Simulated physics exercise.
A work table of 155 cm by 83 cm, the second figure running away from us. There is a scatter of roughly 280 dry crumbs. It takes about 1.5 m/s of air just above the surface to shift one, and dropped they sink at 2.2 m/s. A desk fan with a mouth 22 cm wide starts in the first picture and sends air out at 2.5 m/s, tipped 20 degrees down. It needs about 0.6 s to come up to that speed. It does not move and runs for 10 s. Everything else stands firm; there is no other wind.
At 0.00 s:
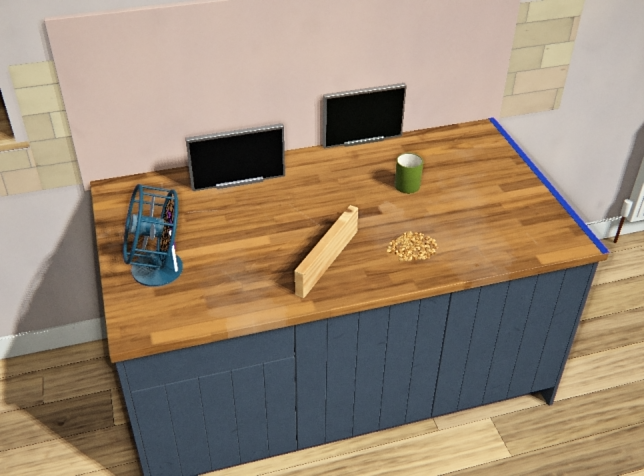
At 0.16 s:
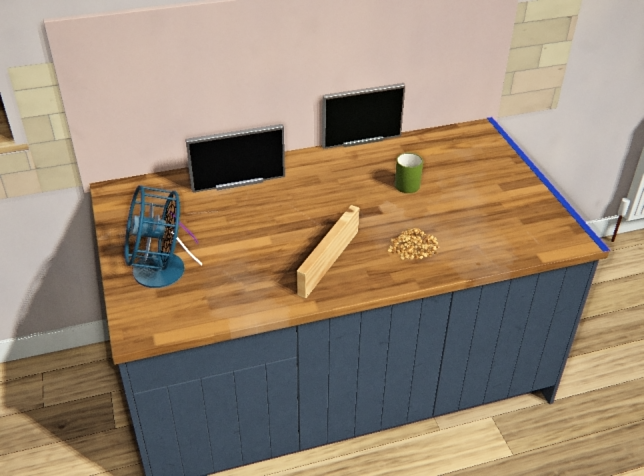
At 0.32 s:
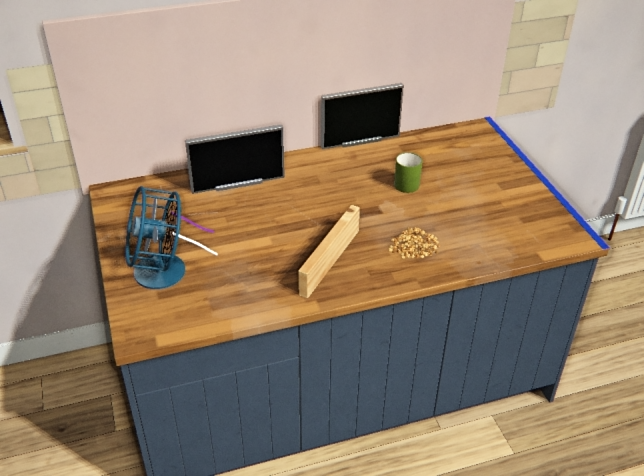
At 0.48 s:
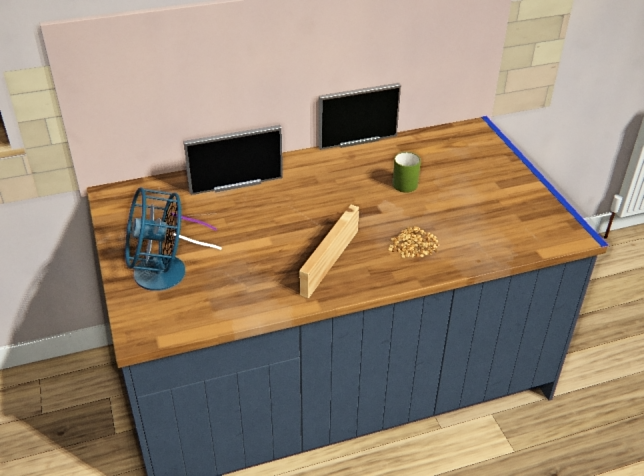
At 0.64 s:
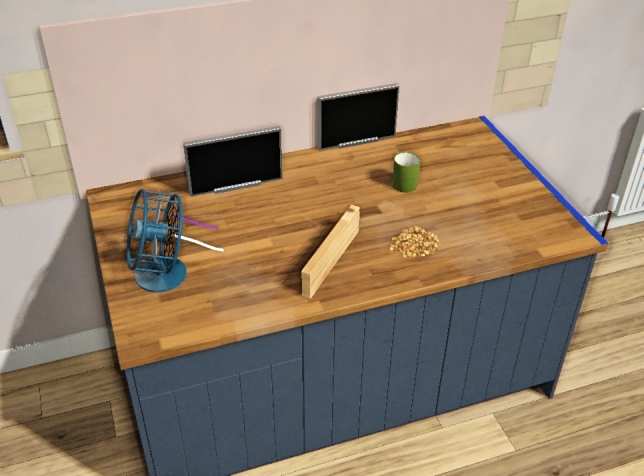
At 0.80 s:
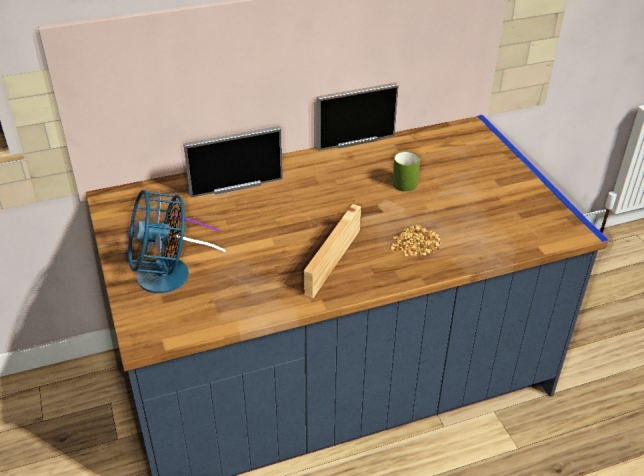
To begin with, a blue desk fan sits at the left of a wooden worktop, with a board, a green mug, two dark screens and a scatter of crumbs. Then white and purple strips stream rightward from the fan, fluttering slightly, while the crumbs stay put and the view shifts slightly.
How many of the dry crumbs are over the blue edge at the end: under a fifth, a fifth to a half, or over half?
The share over the blue edge is not even a fifth.
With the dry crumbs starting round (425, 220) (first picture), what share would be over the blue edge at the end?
Then about 0 %.
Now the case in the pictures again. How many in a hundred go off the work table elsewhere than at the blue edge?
Some 0 per cent.
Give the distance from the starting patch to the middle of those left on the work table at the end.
About 0 cm.
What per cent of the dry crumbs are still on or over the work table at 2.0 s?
Near 100 %.
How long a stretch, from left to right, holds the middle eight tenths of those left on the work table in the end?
About 10 cm.
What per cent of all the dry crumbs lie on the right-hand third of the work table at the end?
About 0 %.
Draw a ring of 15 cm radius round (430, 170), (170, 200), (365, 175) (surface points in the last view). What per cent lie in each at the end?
In turn about 0 %, 0 %, 0 %.
After 2.0 s, 75 % are on the move or not yet settled, 0 % are over the blue edge; the middle of those still in play is near (418, 240).
After 3.2 s, 74 % are on the move or not yet settled, 0 % are over the blue edge; the middle of those still in play is near (418, 240).
After 5.5 s, 70 % are on the move or not yet settled, 0 % are over the blue edge; the middle of those still in play is near (418, 240).
After 10.0 s, at the end, 0 % are over the blue edge; the middle of those still in play is near (418, 240).
